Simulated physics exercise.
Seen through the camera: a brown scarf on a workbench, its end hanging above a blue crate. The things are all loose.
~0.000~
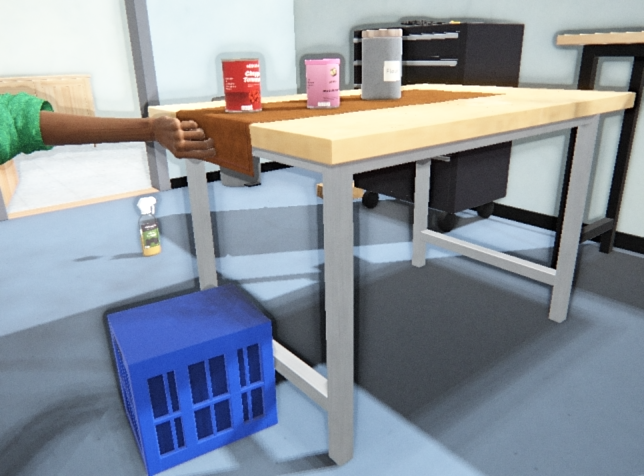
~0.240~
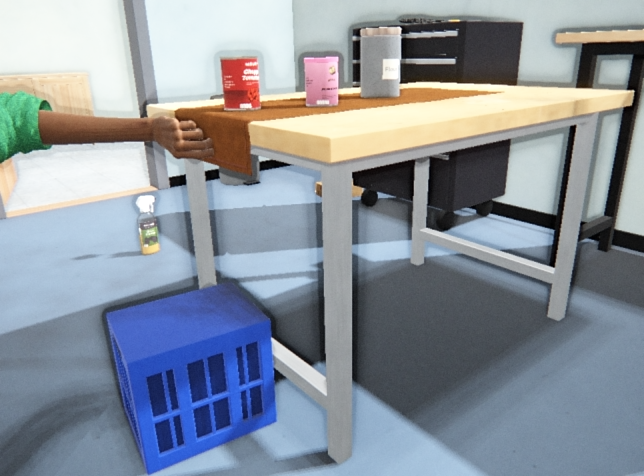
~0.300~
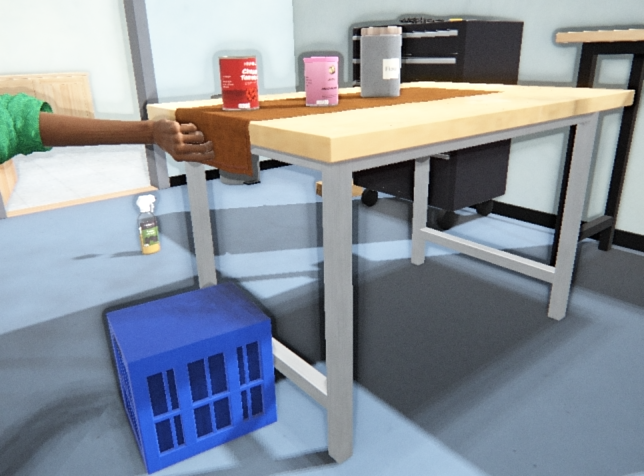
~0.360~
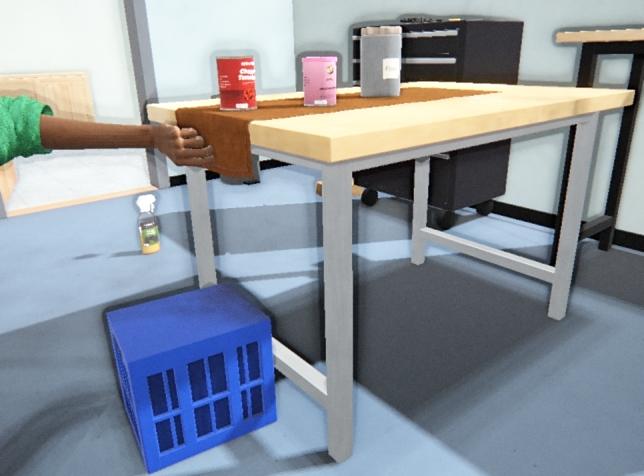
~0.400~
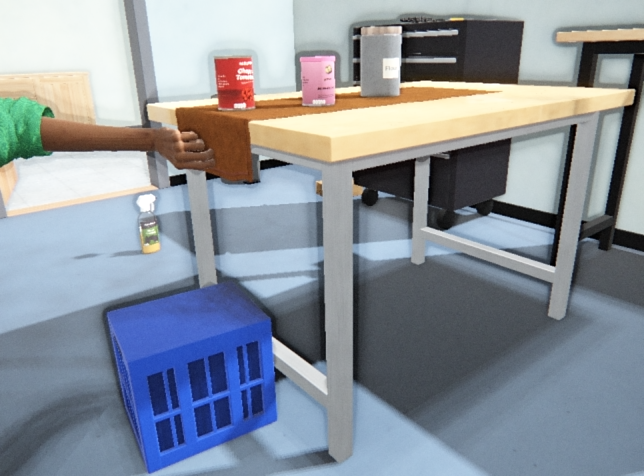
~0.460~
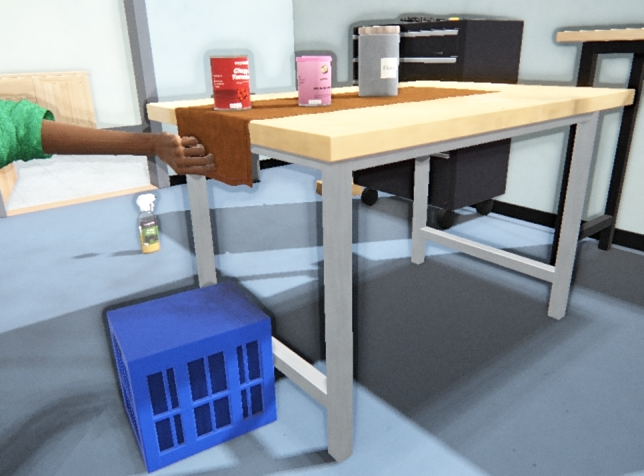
A hand slowly pulls a brown cloth down over a workbench's edge, shifting three containers slightly left.
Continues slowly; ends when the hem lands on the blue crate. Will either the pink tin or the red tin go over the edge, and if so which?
The pink tin goes over the edge, the red tin goes over the edge.
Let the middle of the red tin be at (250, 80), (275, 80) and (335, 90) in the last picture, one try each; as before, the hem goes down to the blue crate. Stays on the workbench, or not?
In the first case it is carried off; in the second case it drops; in the third case it stays on.
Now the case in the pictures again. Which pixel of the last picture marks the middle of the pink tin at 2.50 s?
At that moment it is at (183, 285).
After 0.94 s, hem going down; pink tin carried along near (280, 84); red tin tipping at the edge near (167, 116).
After 1.68 s, hem going down; pink tin carried along near (219, 88); red tin down below near (143, 281).
After 2.50 s, hem on the crate; pink tin down below near (183, 285); red tin down below near (143, 281).
In the end, hem on the crate; pink tin down below near (183, 285); red tin down below near (143, 281). The pink tin goes over the edge and the red tin is carried off the end.
